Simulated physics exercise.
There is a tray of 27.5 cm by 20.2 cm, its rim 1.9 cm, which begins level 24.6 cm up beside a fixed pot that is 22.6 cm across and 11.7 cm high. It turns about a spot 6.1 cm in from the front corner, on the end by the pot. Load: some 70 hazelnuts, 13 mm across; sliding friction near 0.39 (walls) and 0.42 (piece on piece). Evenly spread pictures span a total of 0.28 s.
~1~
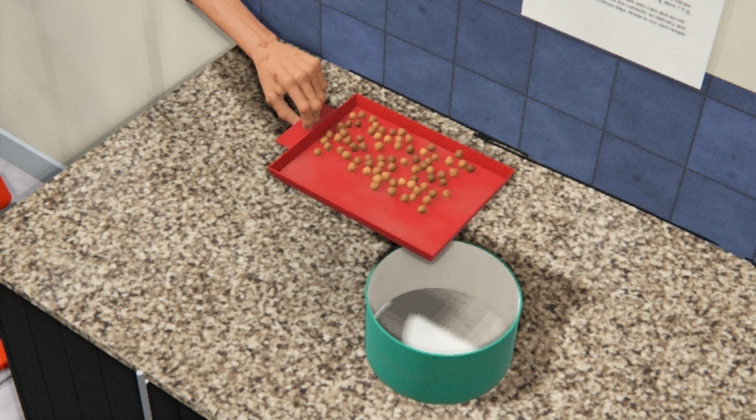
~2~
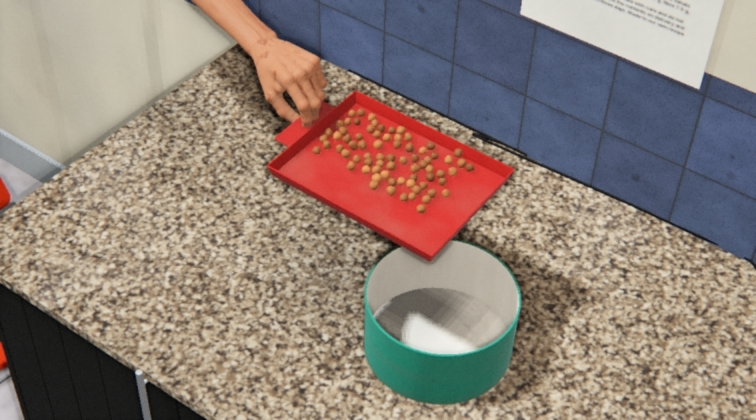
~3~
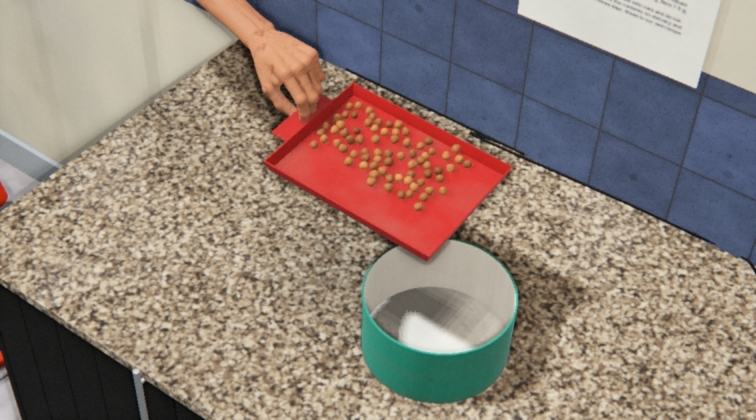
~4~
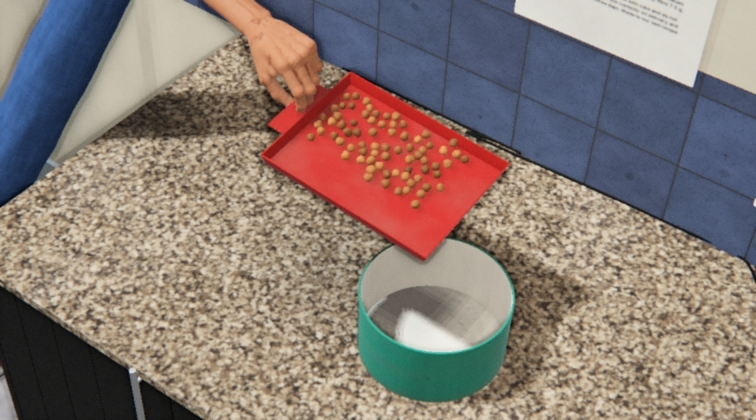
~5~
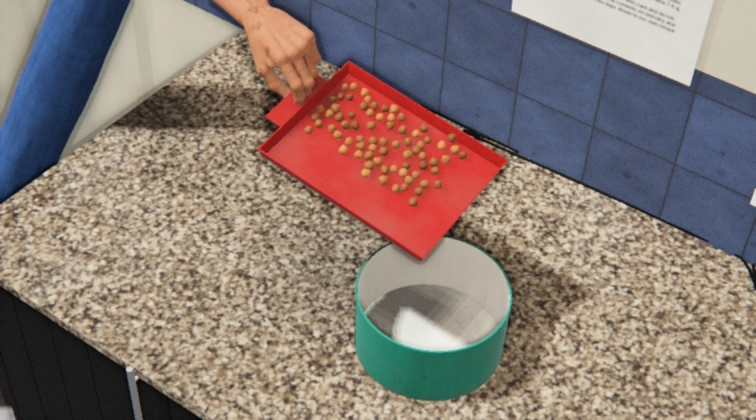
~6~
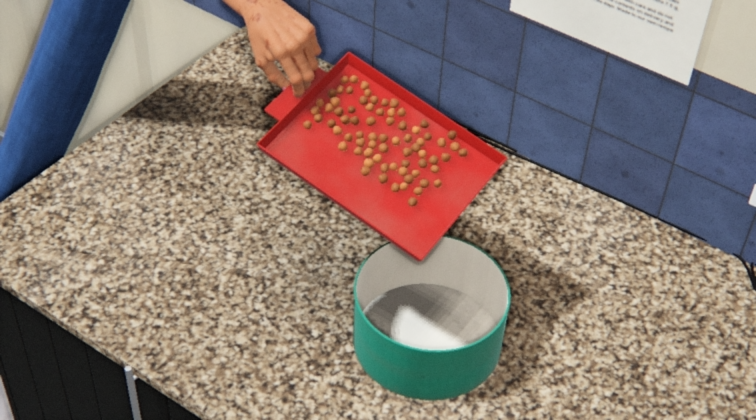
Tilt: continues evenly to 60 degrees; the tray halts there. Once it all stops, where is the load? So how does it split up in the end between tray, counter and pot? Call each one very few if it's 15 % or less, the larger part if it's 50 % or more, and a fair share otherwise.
I'd say left on the tray the larger part, counter very few, pot a fair share.
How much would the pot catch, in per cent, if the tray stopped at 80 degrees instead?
That would be around 95 percent.
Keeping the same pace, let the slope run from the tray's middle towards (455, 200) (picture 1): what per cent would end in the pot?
Estimate: Near 0 per cent.
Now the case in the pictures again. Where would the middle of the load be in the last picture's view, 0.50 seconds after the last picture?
Estimated centre of load: Around (416, 233).
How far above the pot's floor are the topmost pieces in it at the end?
Some 1.5 cm.
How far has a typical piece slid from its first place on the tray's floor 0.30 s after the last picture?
About 11 cm.
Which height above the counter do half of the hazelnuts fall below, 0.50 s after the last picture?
Some 26 cm.
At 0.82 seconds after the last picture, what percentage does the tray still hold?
Around 70 percent.
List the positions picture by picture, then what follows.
The first picture shows tray tilt 0 degrees, front corners at (273, 167) and (432, 251); middle of the pieces at (392, 160); pot at (444, 294).
The second picture shows tray tilt 1 degrees, front corners at (272, 165) and (431, 252); middle of the pieces at (391, 159).
The third picture shows tray tilt 4 degrees, front corners at (270, 161) and (428, 252), lowest corner right front; middle of the pieces at (388, 154).
The fourth picture shows tray tilt 8 degrees, front corners at (266, 154) and (425, 253), lowest corner right front; middle of the pieces at (386, 148).
The fifth picture shows tray tilt 12 degrees, front corners at (264, 148) and (422, 254), lowest corner right front; middle of the pieces at (384, 142).
The sixth picture shows tray tilt 16 degrees, front corners at (262, 144) and (421, 255), lowest corner right front; middle of the pieces at (383, 139); pot at (432, 290).
Then, 0.30 s after the last picture, tilt 37 degrees; the tray holds 100 %, the pot 0 %.
Then, 0.50 s after the last picture, tilt 52 degrees; the tray holds 95 %, the pot 0 %.
Then, 0.82 s after the last picture, tilt 60 degrees; the tray holds 70 %, the pot 25 %.
In the end, tray 65 %, counter 5 %, pot 30 %.
